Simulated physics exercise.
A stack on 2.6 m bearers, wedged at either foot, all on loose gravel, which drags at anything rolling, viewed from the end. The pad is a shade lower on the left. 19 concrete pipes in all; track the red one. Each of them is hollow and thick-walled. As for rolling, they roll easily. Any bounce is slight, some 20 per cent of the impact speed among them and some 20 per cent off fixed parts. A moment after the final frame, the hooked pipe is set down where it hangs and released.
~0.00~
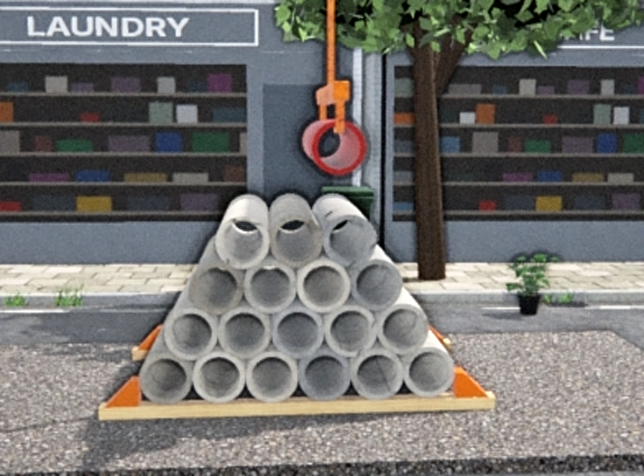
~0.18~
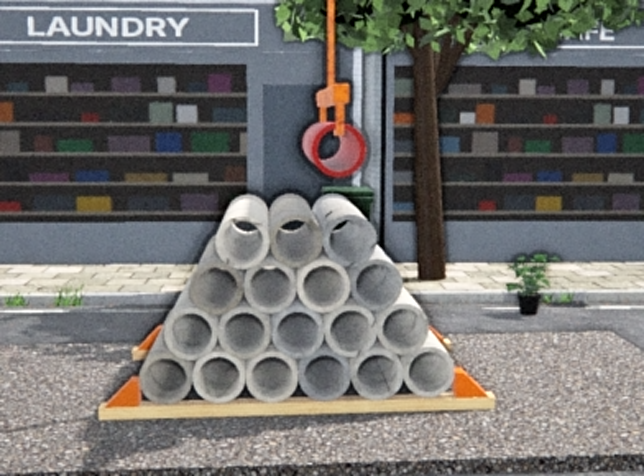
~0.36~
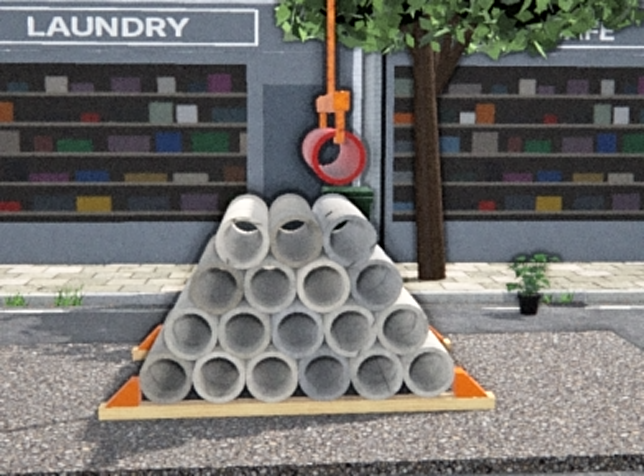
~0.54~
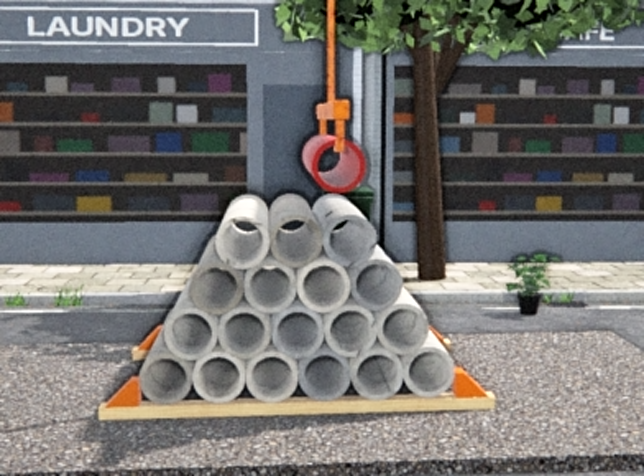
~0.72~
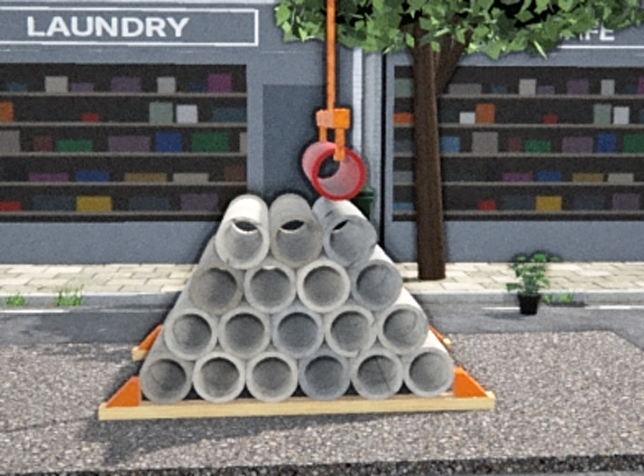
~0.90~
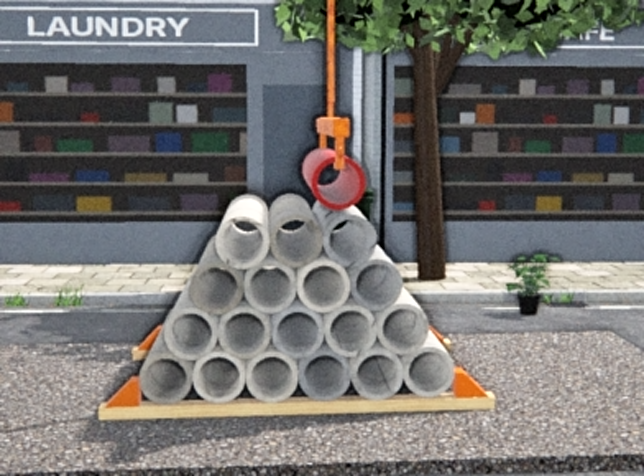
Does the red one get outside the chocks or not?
As for the red pipe, it does not leave.
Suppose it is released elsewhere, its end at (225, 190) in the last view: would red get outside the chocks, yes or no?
If so, red breaks loose.
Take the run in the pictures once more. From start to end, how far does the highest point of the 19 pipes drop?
Comparing start and end, it's lower by about 30 cm.
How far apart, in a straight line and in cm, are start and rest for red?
For red, the shift is 30.
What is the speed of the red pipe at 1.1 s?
Speed: Around 0.2 m/s.
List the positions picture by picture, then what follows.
In the first frame, red (339, 148); red hangs on the hooks; 6 form the bottom row.
In the second frame, red (339, 150); red hangs on the hooks; lowered 2 cm.
In the third frame, red (339, 158); red hangs on the hooks; lowered 6 cm.
In the fourth frame, red (339, 166); red hangs on the hooks; lowered 12 cm.
In the fifth frame, red (339, 175); red hangs on the hooks; lowered 17 cm.
In the sixth frame, red (339, 183); red hangs on the hooks; lowered 23 cm.
By 1.1 s, red is up on others, 75 cm inside the right chock, rolling left; 0 of 19 are outside the chocks.
By 1.3 s, red is up on others, 85 cm inside the right chock, rolling left; 0 of 19 are outside the chocks.
By 1.6 s, red is up on others, 90 cm inside the right chock, rolling right; 0 of 19 are outside the chocks.
Finally (2.5 s), red is up on others, 85 cm inside the right chock; 0 of 19 are outside the chocks.
